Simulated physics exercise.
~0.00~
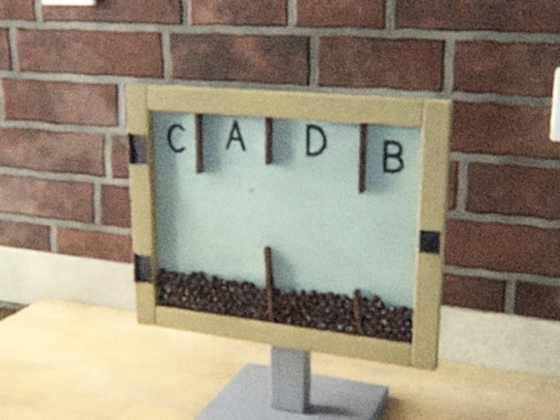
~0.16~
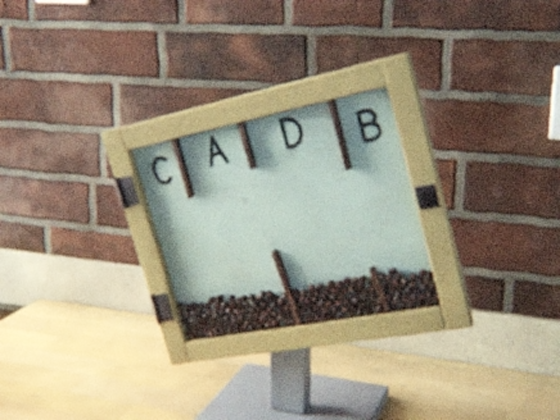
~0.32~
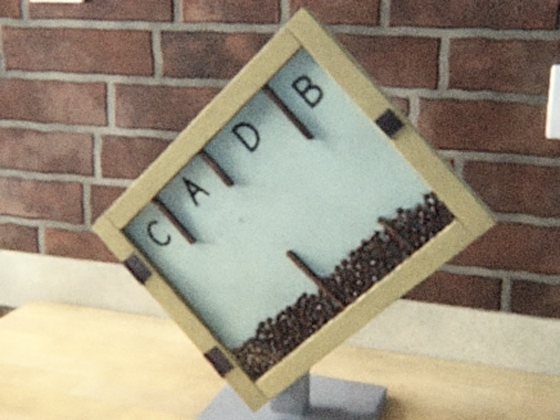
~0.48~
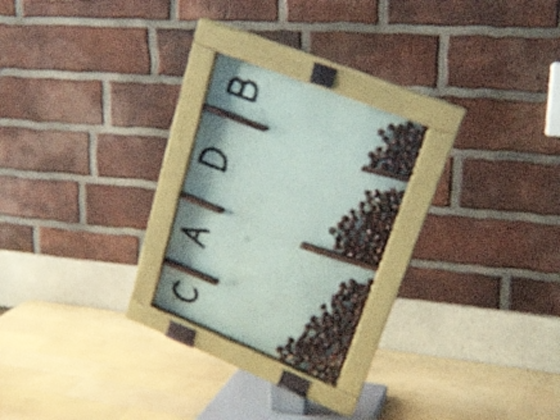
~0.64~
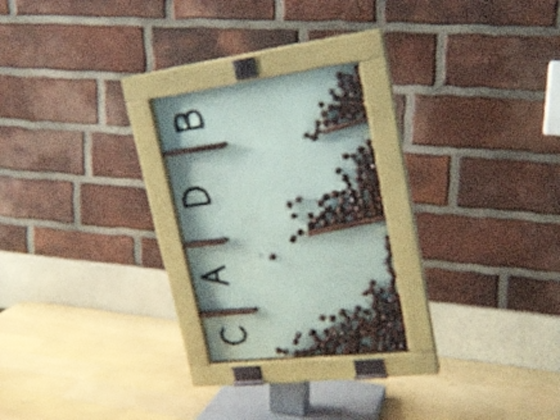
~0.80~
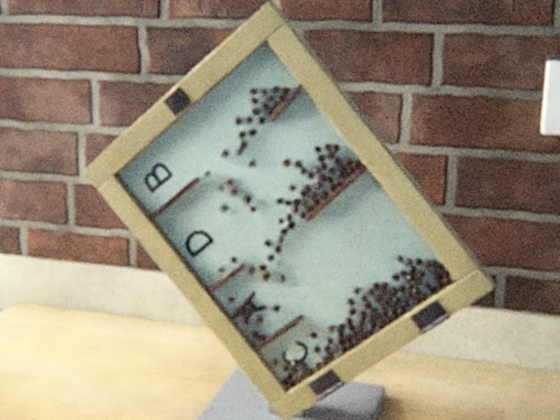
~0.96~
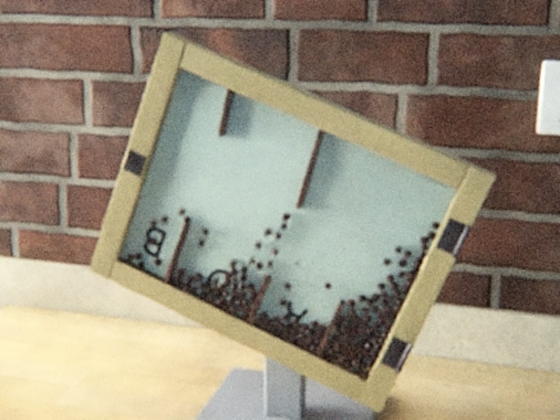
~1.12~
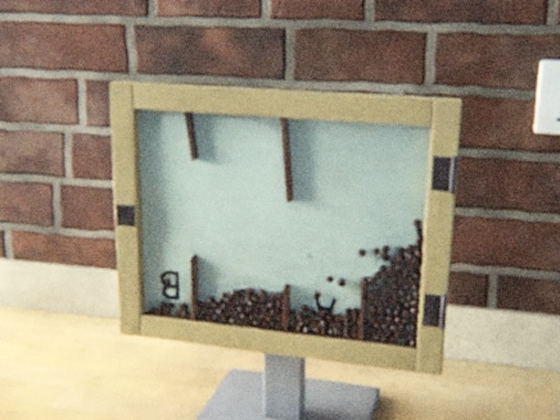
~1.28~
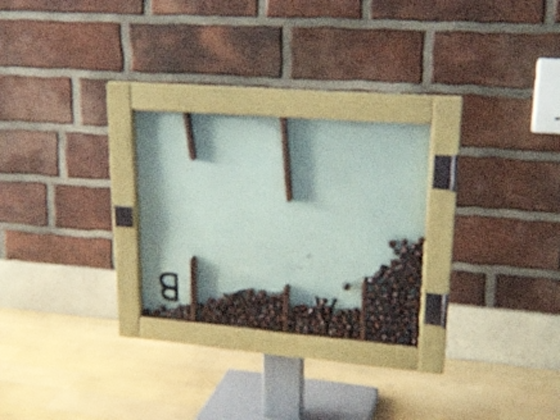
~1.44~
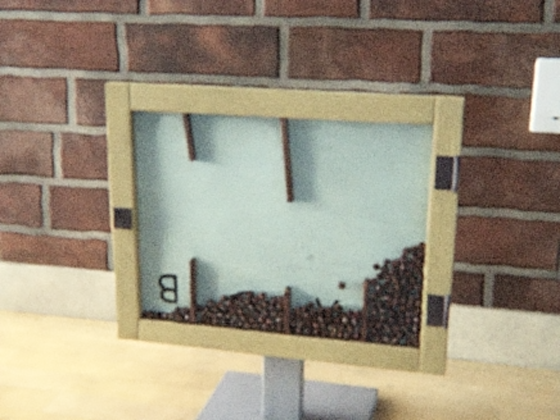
A box of dark beads turns counterclockwise upside down, leaving them heaped highest at right.
